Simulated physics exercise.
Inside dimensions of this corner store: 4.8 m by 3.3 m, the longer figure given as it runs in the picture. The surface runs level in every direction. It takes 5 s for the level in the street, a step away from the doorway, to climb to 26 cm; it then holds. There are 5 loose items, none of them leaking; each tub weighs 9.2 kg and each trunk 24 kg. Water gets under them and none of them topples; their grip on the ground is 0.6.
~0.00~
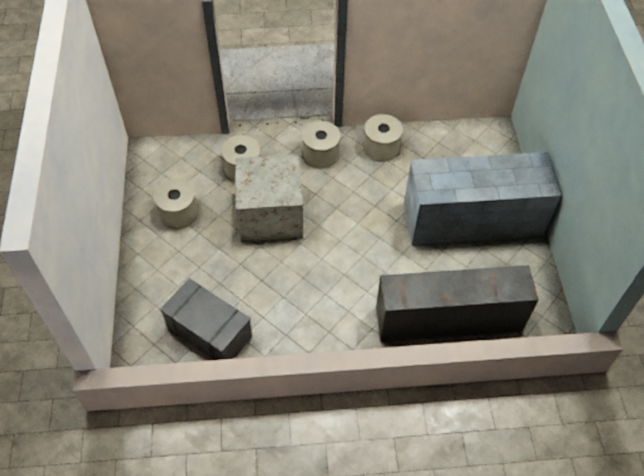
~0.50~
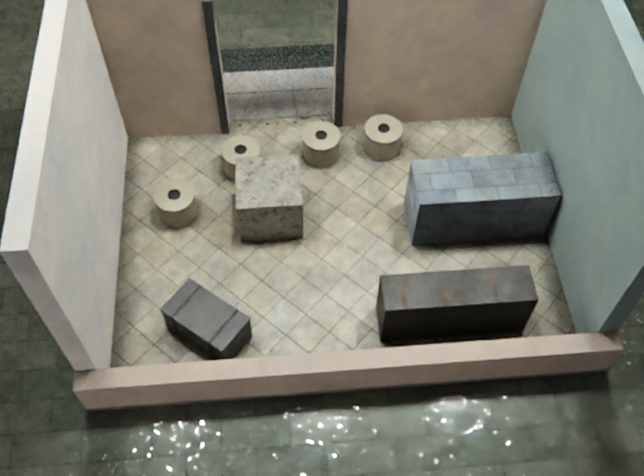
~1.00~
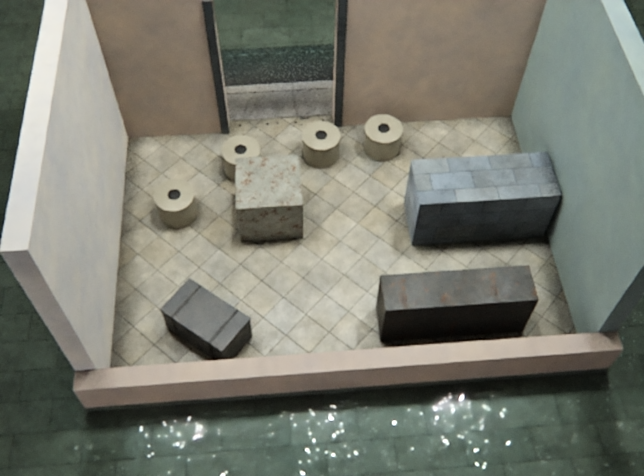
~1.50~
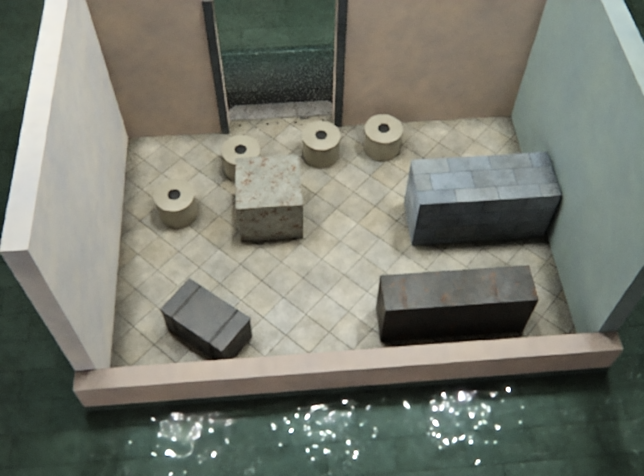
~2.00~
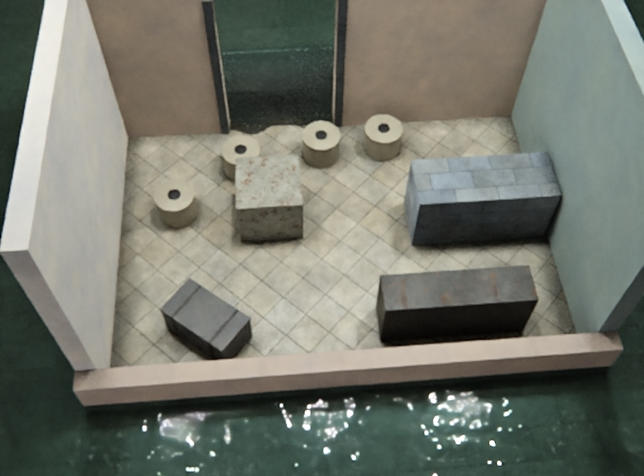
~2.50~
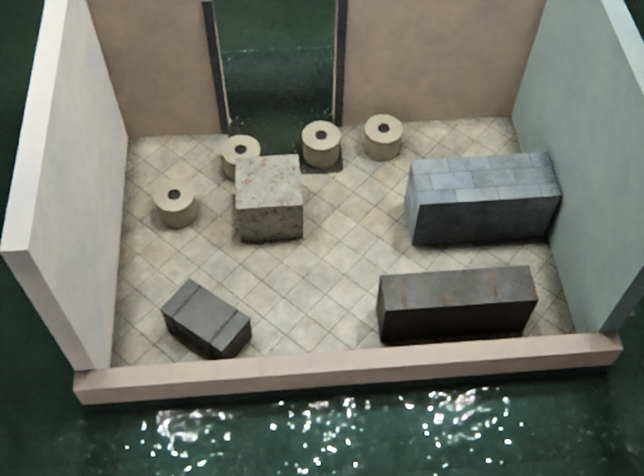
We see an open-topped room holding stone blocks and short cylinders as dark green water covers the paving outside and deepens; a little then enters through the back doorway, while the objects inside stay still.
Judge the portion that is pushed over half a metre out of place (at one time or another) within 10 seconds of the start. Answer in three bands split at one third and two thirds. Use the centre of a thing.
Two thirds or more.
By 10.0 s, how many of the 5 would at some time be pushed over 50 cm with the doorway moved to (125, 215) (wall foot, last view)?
The count would be 5.
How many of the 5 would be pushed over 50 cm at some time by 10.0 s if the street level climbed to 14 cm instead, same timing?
2.
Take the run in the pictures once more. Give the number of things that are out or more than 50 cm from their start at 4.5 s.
The answer is 2.
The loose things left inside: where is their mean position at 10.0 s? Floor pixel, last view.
Near (255, 240).
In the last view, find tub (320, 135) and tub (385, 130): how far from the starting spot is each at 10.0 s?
Net displacement, in order: 250 cm; 40 cm.
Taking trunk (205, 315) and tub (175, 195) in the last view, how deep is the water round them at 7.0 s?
First about 4 cm, second about 7 cm.
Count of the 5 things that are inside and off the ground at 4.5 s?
Then: 0.
After 3.5 s 0 of 5 are over 50 cm from their spots; 0 afloat.
After 4.5 s 2 of 5 are over 50 cm from their spots; 0 afloat.
After 7.0 s 3 of 5 are over 50 cm from their spots; 3 afloat.
After 10.0 s 4 of 5 are over 50 cm from their spots, and 4 have been at some point; 5 afloat.
